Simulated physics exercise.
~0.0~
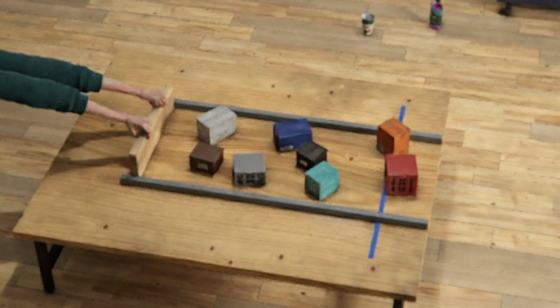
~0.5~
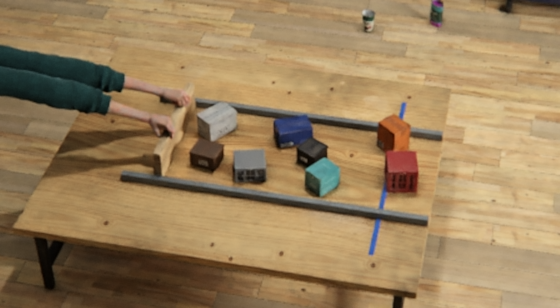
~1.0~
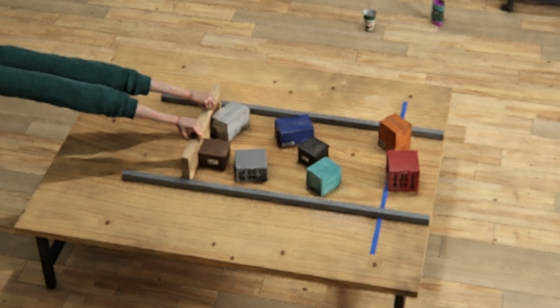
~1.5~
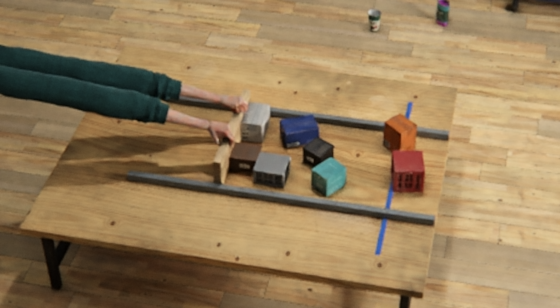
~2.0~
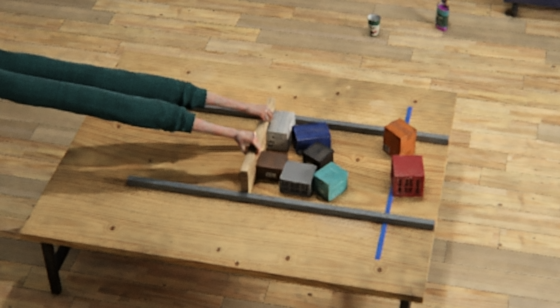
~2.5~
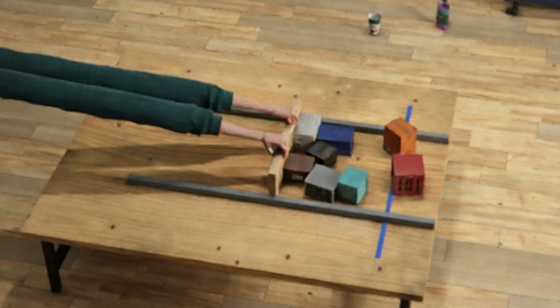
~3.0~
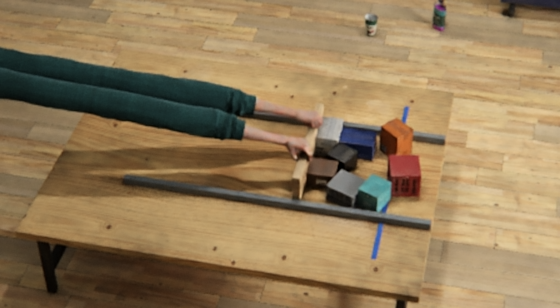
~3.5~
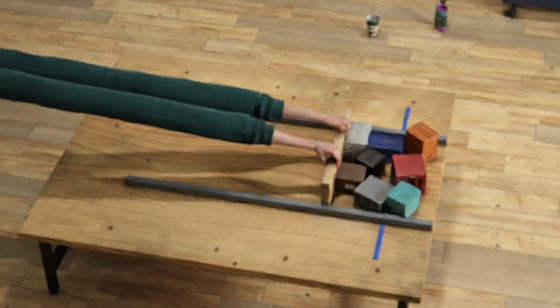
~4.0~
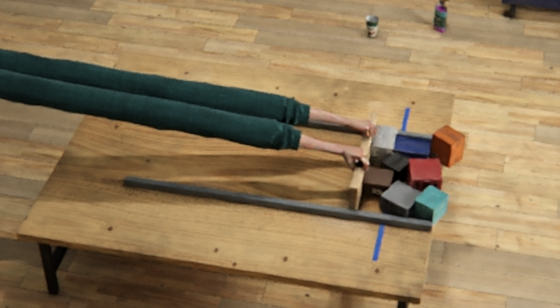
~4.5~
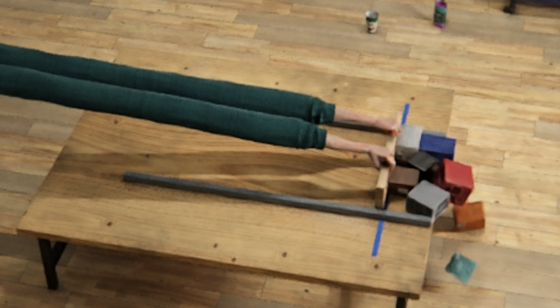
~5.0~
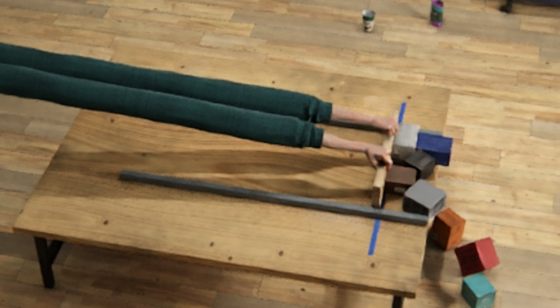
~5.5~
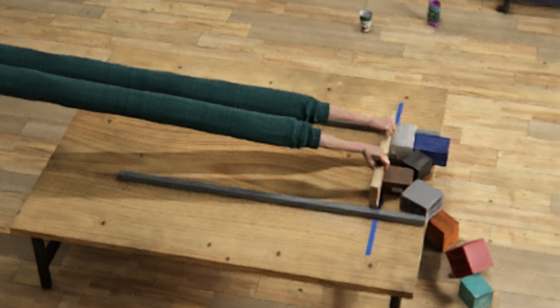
In this clip, two green-sleeved arms push an upright plank rightward across a wooden table, sweeping a cluster of colored boxes between two rails until the plank stops by the blue tape, where the turquoise, orange and red boxes tumble off while the others stay perched near the edge.
